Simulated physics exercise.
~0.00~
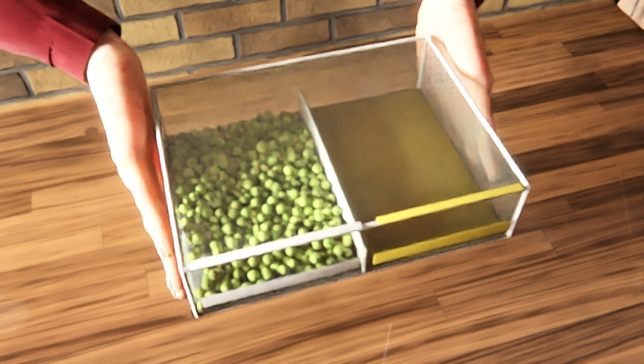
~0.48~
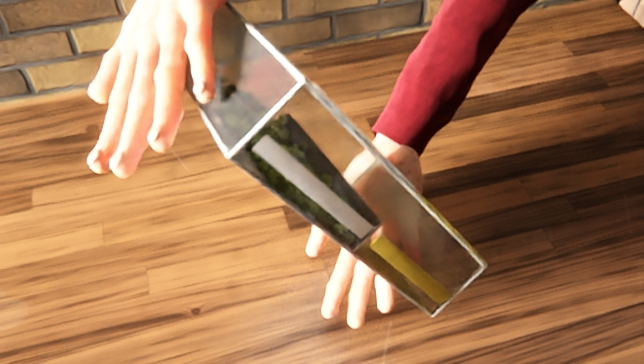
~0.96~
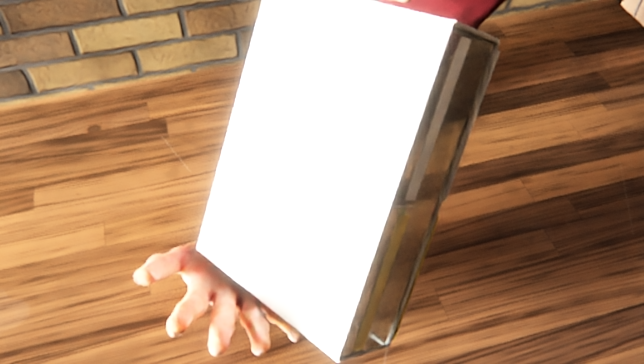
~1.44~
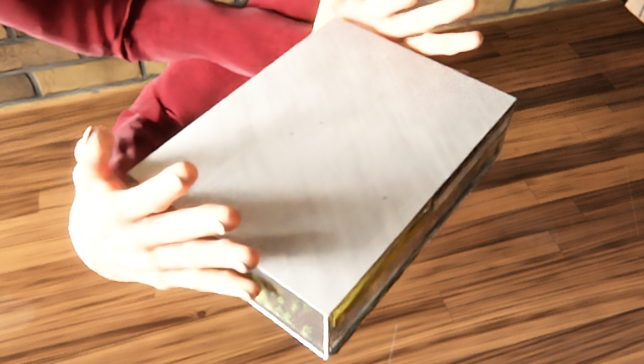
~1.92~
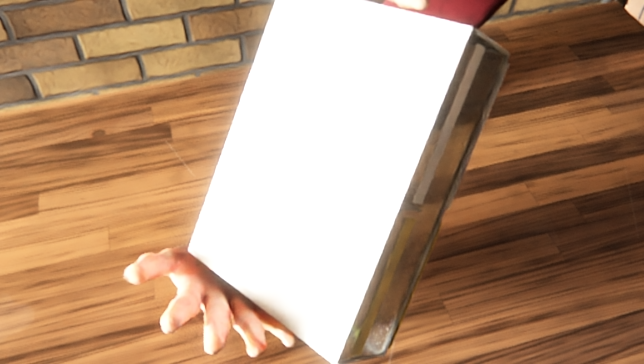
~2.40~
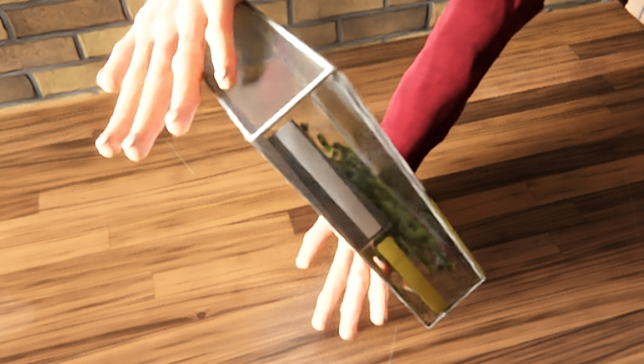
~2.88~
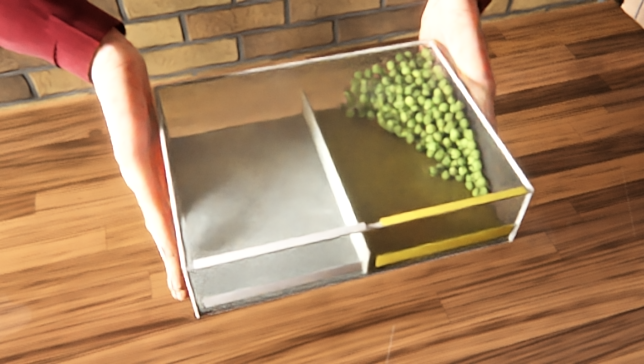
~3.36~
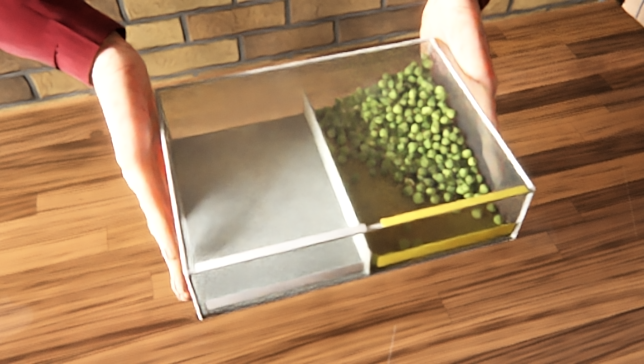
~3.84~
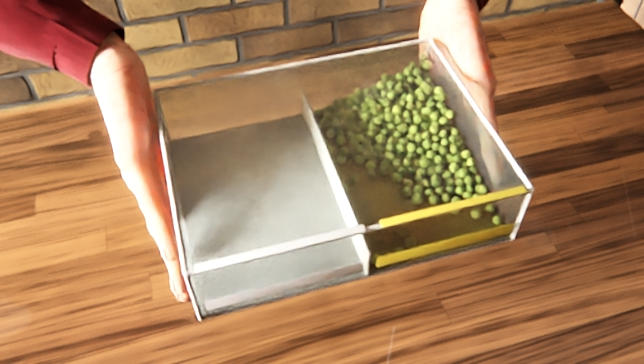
A clear-lidded box of green peas, held in two hands above a wooden surface, is turned upside down and then brought back level; the peas, at first filling the left white compartment, end up in the right yellow one, leaving the white one empty.
